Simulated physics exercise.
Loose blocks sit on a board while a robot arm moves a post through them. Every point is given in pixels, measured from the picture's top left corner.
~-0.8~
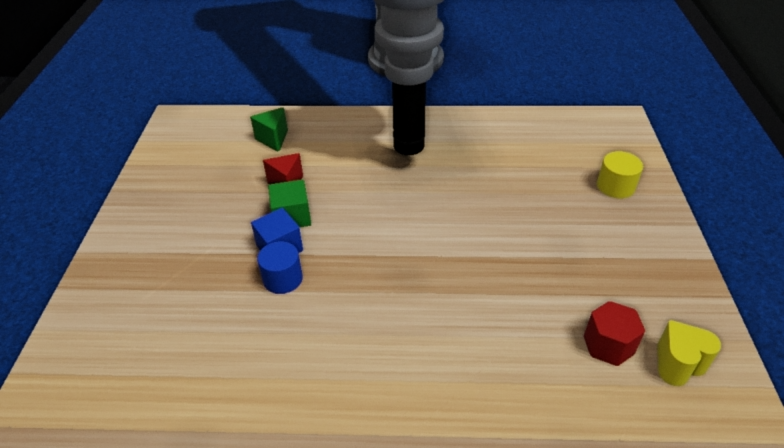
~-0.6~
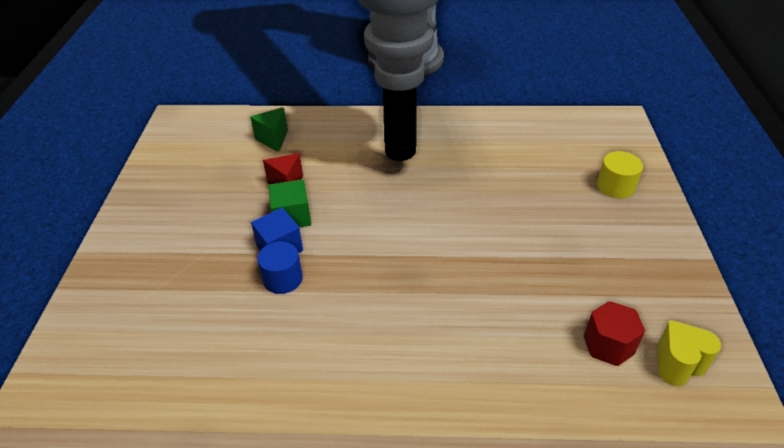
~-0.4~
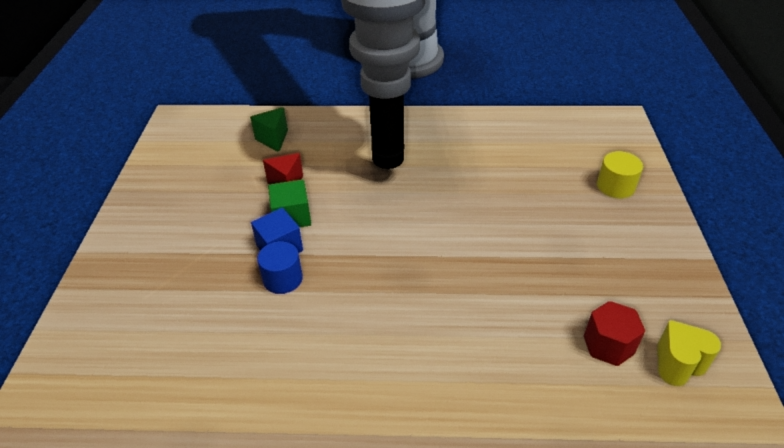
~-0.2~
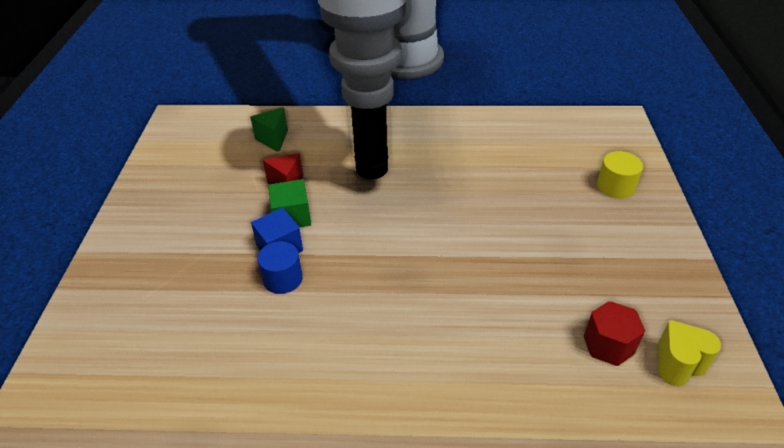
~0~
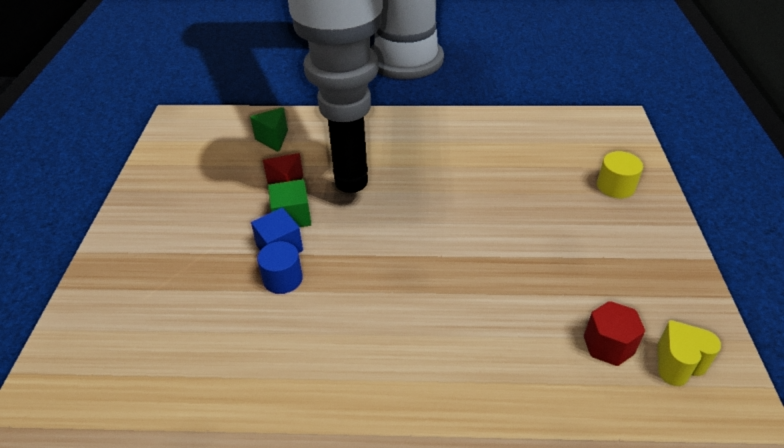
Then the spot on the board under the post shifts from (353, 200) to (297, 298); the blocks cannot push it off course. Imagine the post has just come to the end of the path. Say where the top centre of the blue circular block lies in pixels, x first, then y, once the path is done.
Close to (251, 274).
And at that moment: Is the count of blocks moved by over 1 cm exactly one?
Yes, it checks out.
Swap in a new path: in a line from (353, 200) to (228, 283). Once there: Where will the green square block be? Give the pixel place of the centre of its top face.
Top centre: (269, 197).
What follows on the original path. One third of the way, post (334, 213); nothing pushed yet.
Two thirds of the way, post (314, 245); nothing pushed yet.
At the end, post (293, 281); blue square block unmoved; blue circular block (251, 274).
